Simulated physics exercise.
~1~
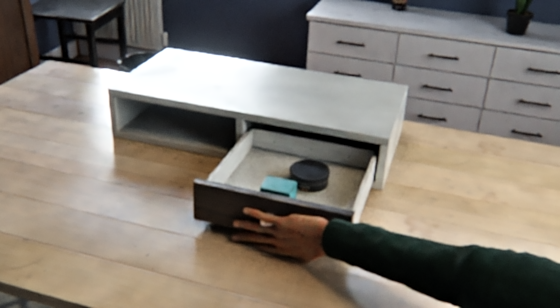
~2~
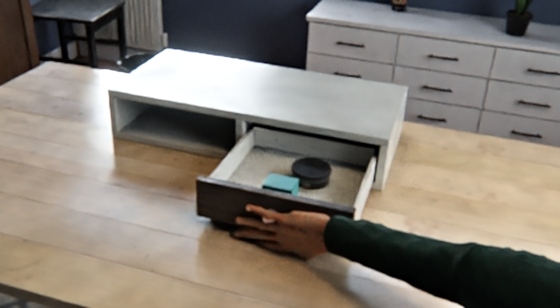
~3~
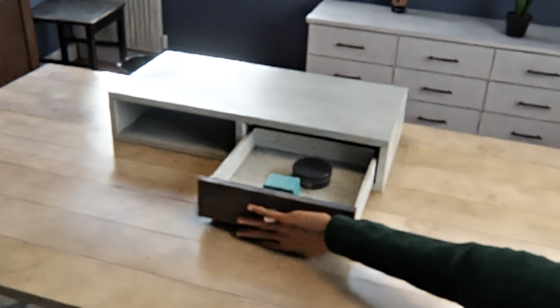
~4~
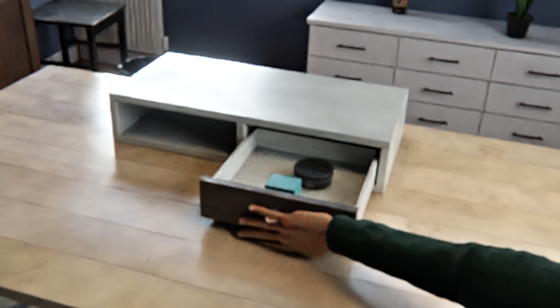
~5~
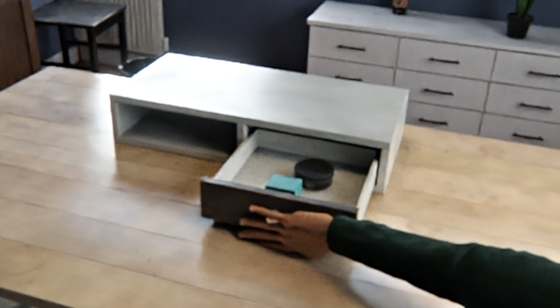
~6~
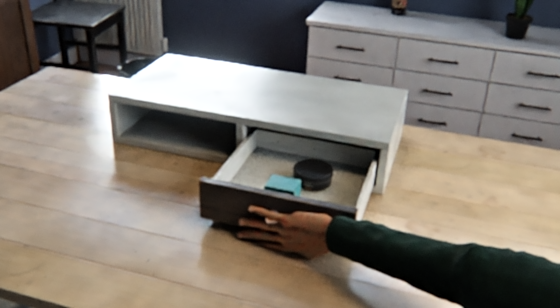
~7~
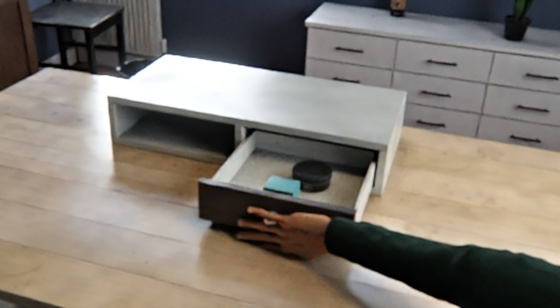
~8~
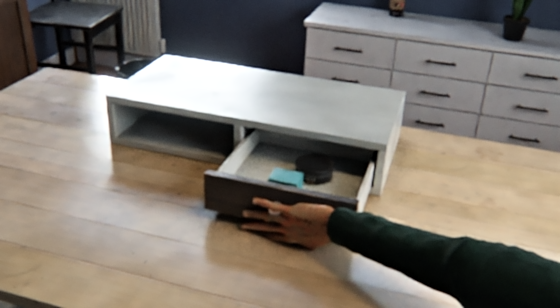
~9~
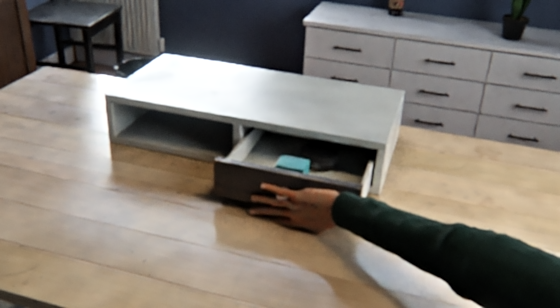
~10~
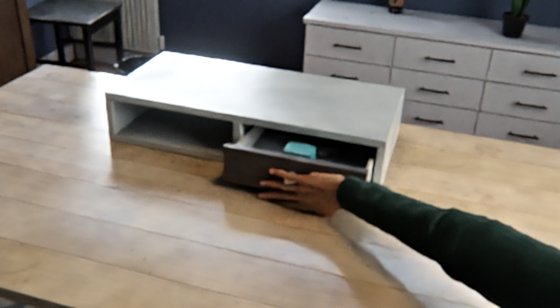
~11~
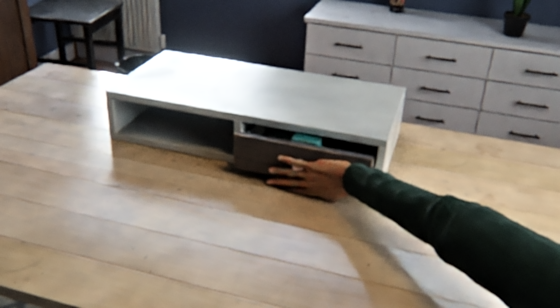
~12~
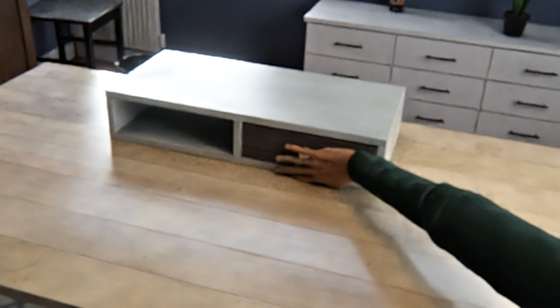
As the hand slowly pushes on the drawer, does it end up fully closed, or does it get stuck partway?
It ends up fully closed. The drawer slides all the way in until its dark front sits flush with the pale unit.
